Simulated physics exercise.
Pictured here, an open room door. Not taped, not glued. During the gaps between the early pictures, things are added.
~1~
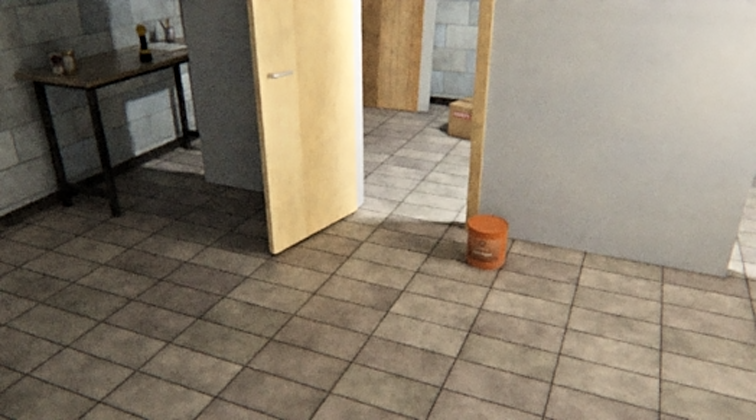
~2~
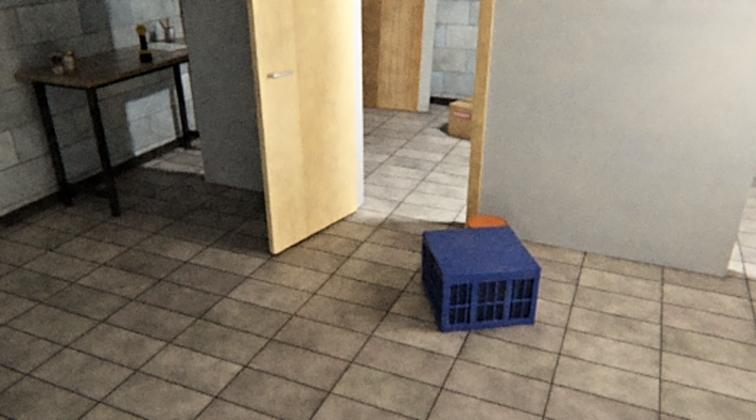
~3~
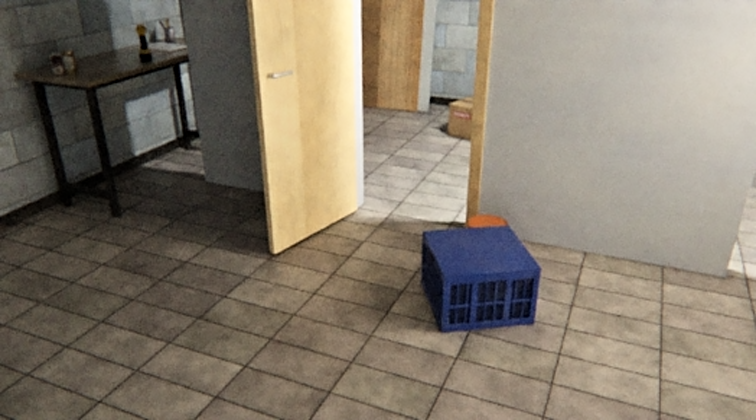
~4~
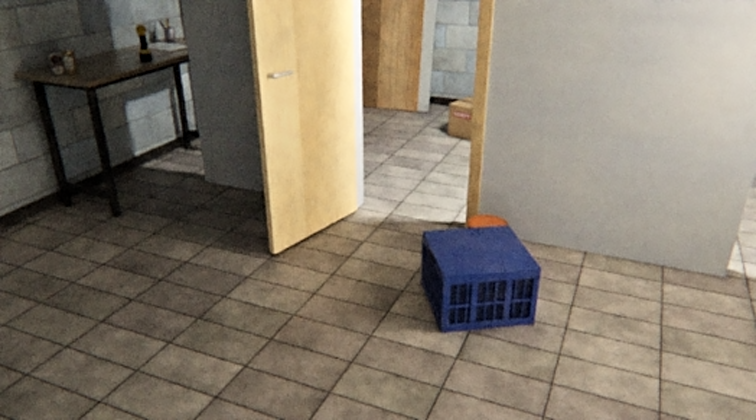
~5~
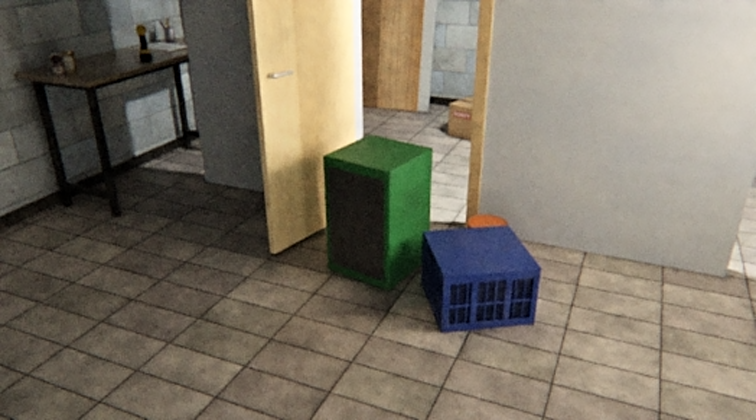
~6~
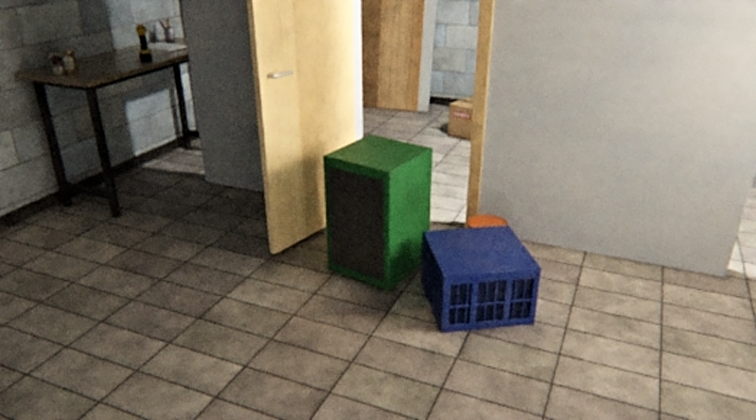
Wooden door standing wide open and still as a blue crate appears before an orange bucket, then a green cabinet beside it.
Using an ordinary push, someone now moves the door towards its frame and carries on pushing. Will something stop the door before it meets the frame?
The opening stays partly uncovered.
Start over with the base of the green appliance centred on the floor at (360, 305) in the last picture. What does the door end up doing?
Then it swings home.
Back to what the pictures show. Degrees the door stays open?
Roughly 75°.
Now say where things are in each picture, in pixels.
Door wide open and still, in the first picture.
Door wide open and still; blue chest (477, 276), in the second picture.
Door wide open and still; blue chest (477, 276), in the third picture.
Door wide open and still; blue chest (477, 276), in the fourth picture.
Door wide open and still; blue chest (477, 276), in the fifth picture.
Door wide open and still; green appliance (379, 210); blue chest (477, 276), in the sixth picture.
Then, 0.40 s on from there, door at 96°.
Then, 0.60 s on from there, door at 87°.
Then, 0.80 s on from there, door at 77°.
In the end, door at 75°; all 3 unmoved. At the end, from the last picture's camera, green appliance near (382, 210).
